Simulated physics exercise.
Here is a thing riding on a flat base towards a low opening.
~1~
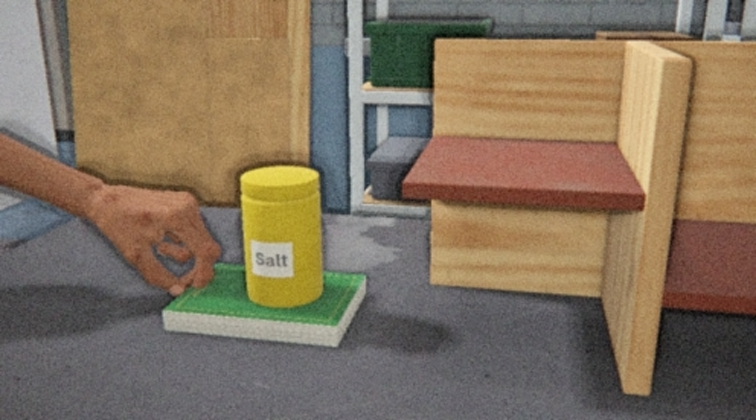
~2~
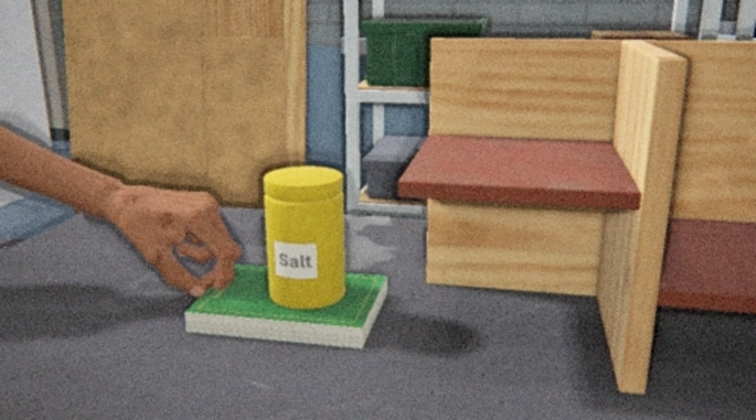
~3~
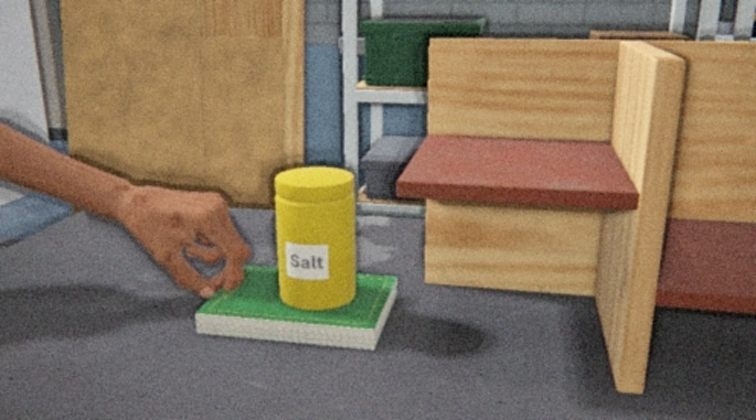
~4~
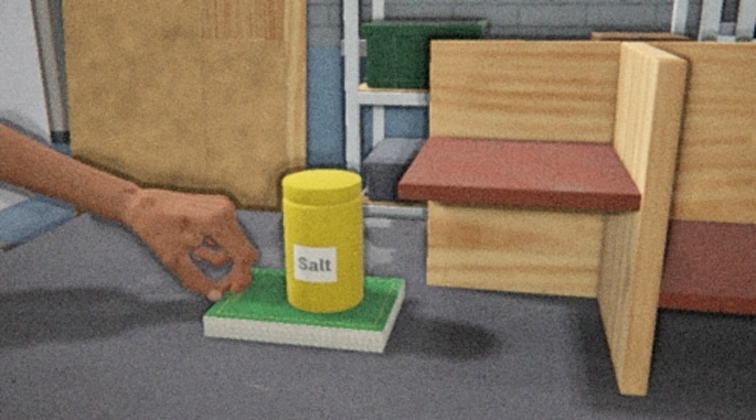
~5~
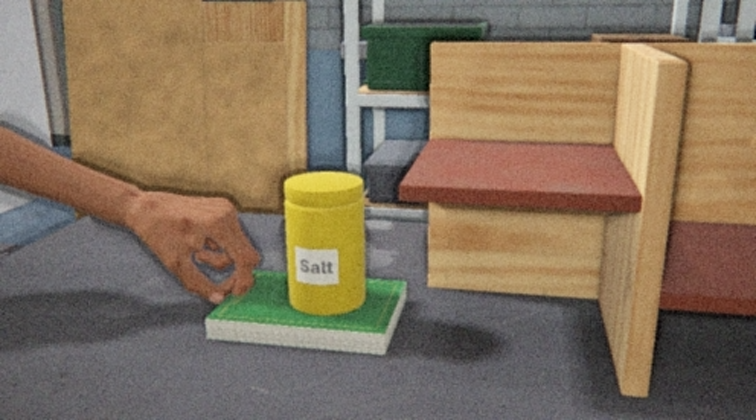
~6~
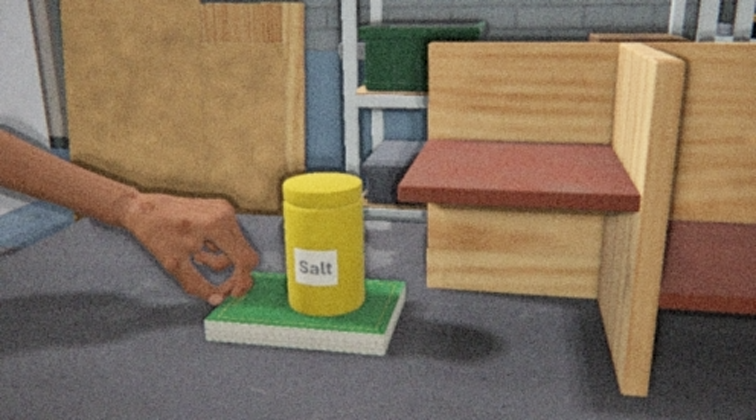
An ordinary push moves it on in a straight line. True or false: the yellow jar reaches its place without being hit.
True.
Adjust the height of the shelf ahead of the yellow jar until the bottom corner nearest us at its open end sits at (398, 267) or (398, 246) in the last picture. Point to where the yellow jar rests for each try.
In the first case it settles close to (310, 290), in the second close to (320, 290).
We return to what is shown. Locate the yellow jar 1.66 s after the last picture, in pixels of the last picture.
Predicted centre: Roughly (454, 251).
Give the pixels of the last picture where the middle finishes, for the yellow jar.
End position, centre: Approx. (522, 255).
Then, 0.88 s after the last picture, yellow jar riding along near (381, 247).
Then, 1.66 s after the last picture, yellow jar riding along near (454, 251).
At rest, the yellow jar rides in untouched, near (522, 255).
